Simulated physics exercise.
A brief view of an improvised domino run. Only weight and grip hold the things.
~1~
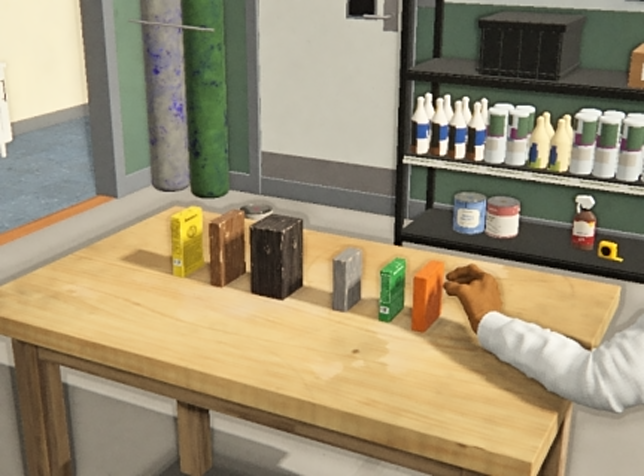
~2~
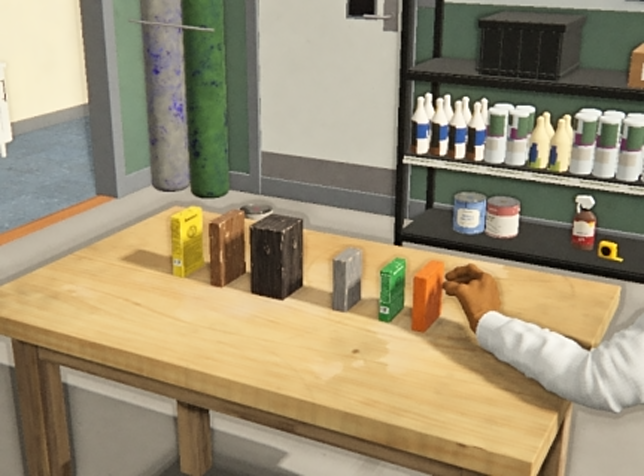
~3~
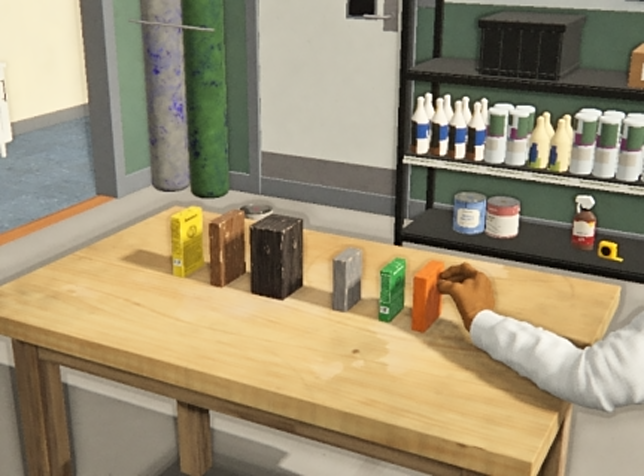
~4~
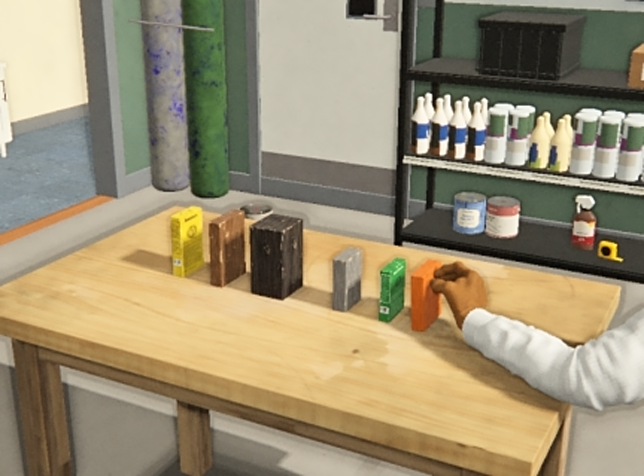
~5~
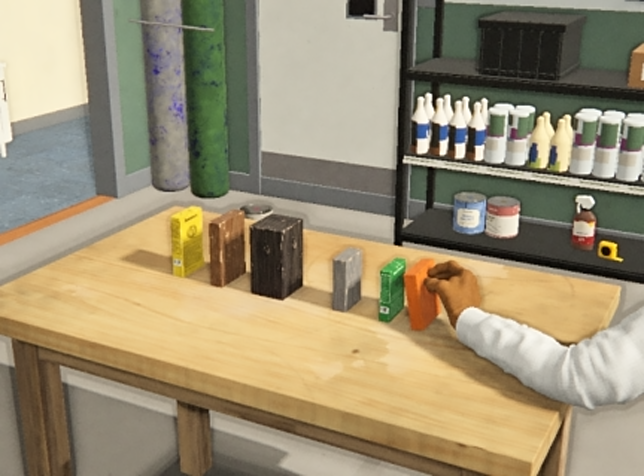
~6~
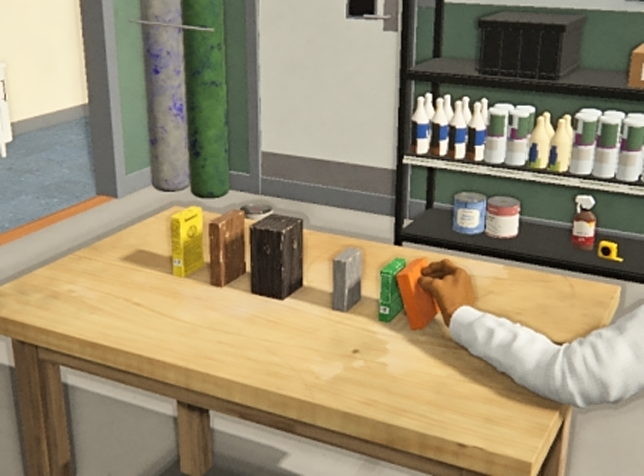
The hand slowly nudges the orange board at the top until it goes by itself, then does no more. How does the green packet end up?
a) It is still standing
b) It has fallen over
b.
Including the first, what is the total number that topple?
3.
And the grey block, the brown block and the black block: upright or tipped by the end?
At the end the grey block has fallen, the brown block is standing, and the black block is standing.
Then, 0.20 s on from there, orange board 47° over; green packet turned 27° from how it was put near (381, 288).
Then, 0.40 s on from there, orange board 69° over; green packet turned 67° from how it was put near (366, 295); grey block turned 40° from how it was put.
Then, 0.70 s on from there, orange board 71° over; green packet turned 72° from how it was put near (365, 297); grey block on its side.
In the end, toppled on the table, grey block and green packet; the other 2 unmoved. At the end, from the last picture's camera, green packet near (365, 297).
